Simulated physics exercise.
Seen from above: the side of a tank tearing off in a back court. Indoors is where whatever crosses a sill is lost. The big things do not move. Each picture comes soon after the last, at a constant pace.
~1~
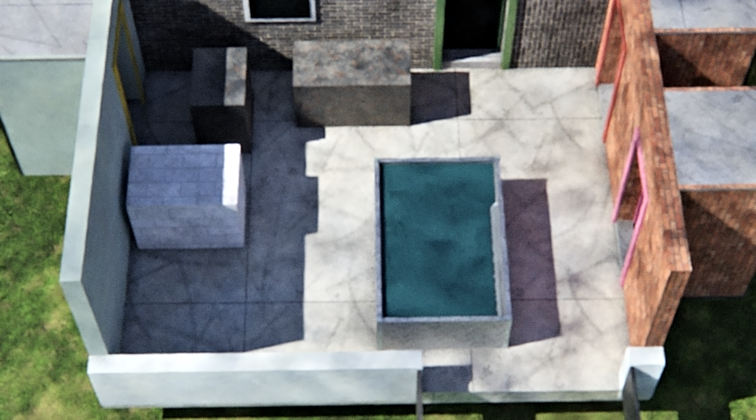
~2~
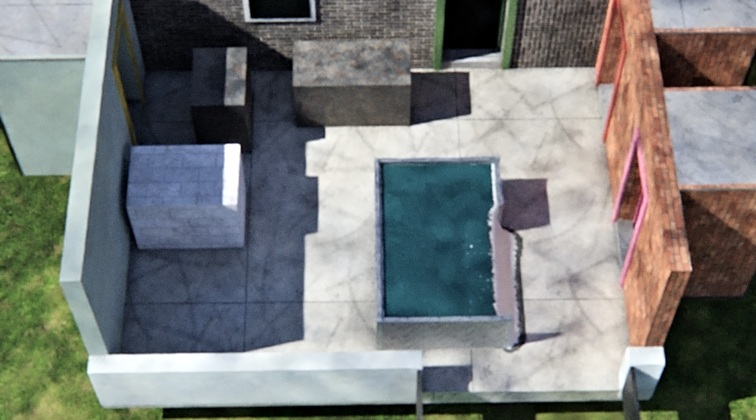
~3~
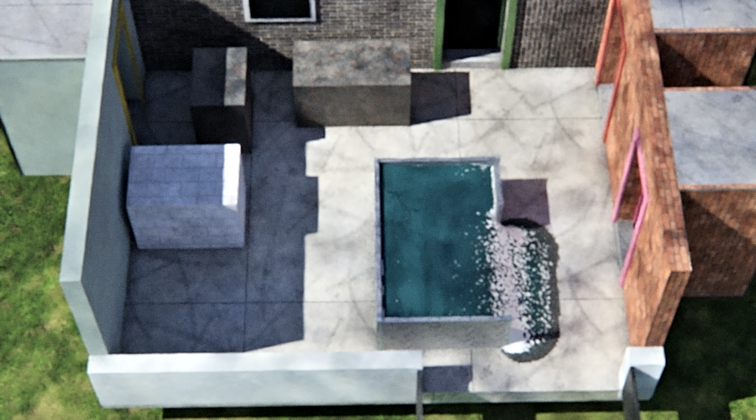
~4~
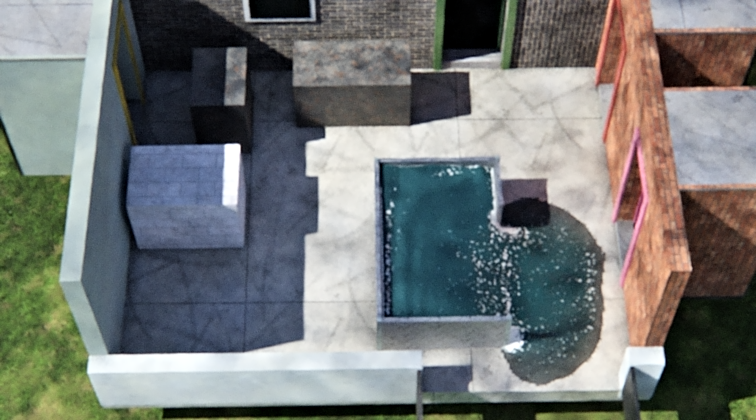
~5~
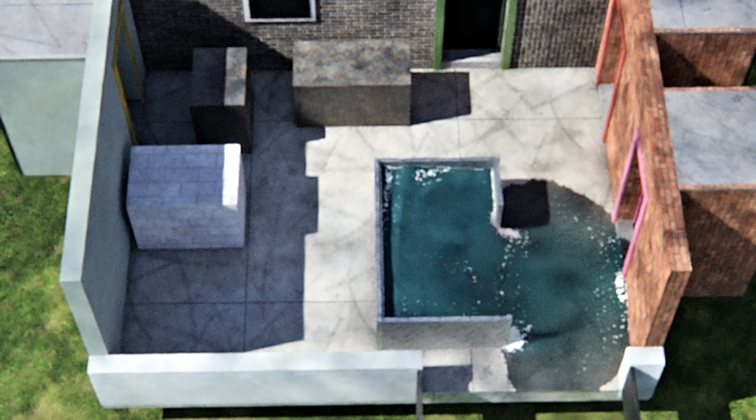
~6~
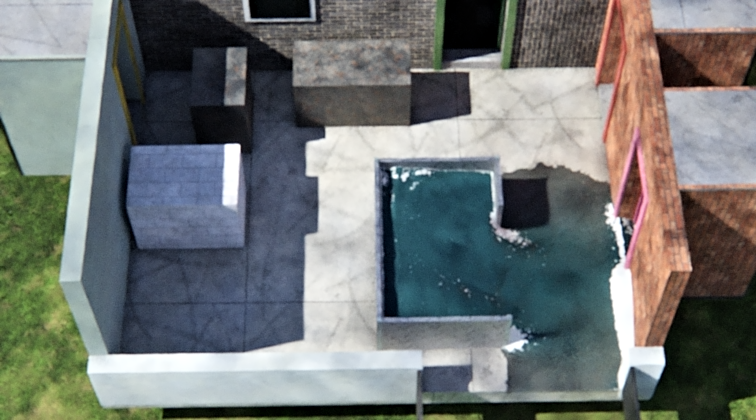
In a walled back court seen from above, a tank's right side tears away and water pours out, spreading to the brick wall.
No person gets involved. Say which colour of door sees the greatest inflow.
It is the pink door.
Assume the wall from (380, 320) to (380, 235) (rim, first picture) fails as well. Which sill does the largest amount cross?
It's the red one.
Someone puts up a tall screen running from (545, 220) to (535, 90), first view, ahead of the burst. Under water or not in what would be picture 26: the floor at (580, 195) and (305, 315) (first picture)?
Taking the two points in order, the first is swamped and the second is spared.
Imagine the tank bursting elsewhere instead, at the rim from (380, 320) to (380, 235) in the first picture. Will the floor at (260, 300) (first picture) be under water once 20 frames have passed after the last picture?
I'd say it's swamped there.
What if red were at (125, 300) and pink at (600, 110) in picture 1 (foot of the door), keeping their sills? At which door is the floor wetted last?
Door: The red one.
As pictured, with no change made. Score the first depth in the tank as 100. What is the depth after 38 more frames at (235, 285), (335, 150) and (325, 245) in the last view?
About 0, 0, 0 %.
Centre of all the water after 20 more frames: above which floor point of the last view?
About (519, 246) in the last view.
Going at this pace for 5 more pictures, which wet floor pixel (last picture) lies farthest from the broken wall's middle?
The farthest wet spot is near (594, 96).
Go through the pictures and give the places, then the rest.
In the first frame, the tank at (440, 239) is whole and still.
In the second frame, the front is at (508, 233), out from the gap at (500, 280).
In the third frame, the front is at (524, 225), out from the gap at (499, 281).
In the fourth frame, water pours out at (499, 281) and has run to (581, 232).
In the fifth frame, water pours out at (499, 282) and has run to (615, 228).
In the sixth frame, the front is at (610, 192), out from the gap at (499, 282).
A moment on, water covers 20 % of the floor; red door wet at the sill, nothing in, pink door a lot in, yellow door not reached, green door not reached.
Next, water covers 25 % of the floor; red door wet at the sill, nothing in, pink door a lot in, yellow door not reached, green door not reached.
Then, water covers 35 % of the floor; red door wet at the sill, nothing in, pink door a lot in, yellow door not reached, green door wet at the sill, nothing in.
Later, water covers 45 % of the floor; red door some in, pink door a lot in, yellow door not reached, green door wet at the sill, nothing in.
In the end, water covers 65 % of the floor; red door some in, pink door a lot in, yellow door wet at the sill, nothing in, green door wet at the sill, nothing in; the pink door has let in the most.
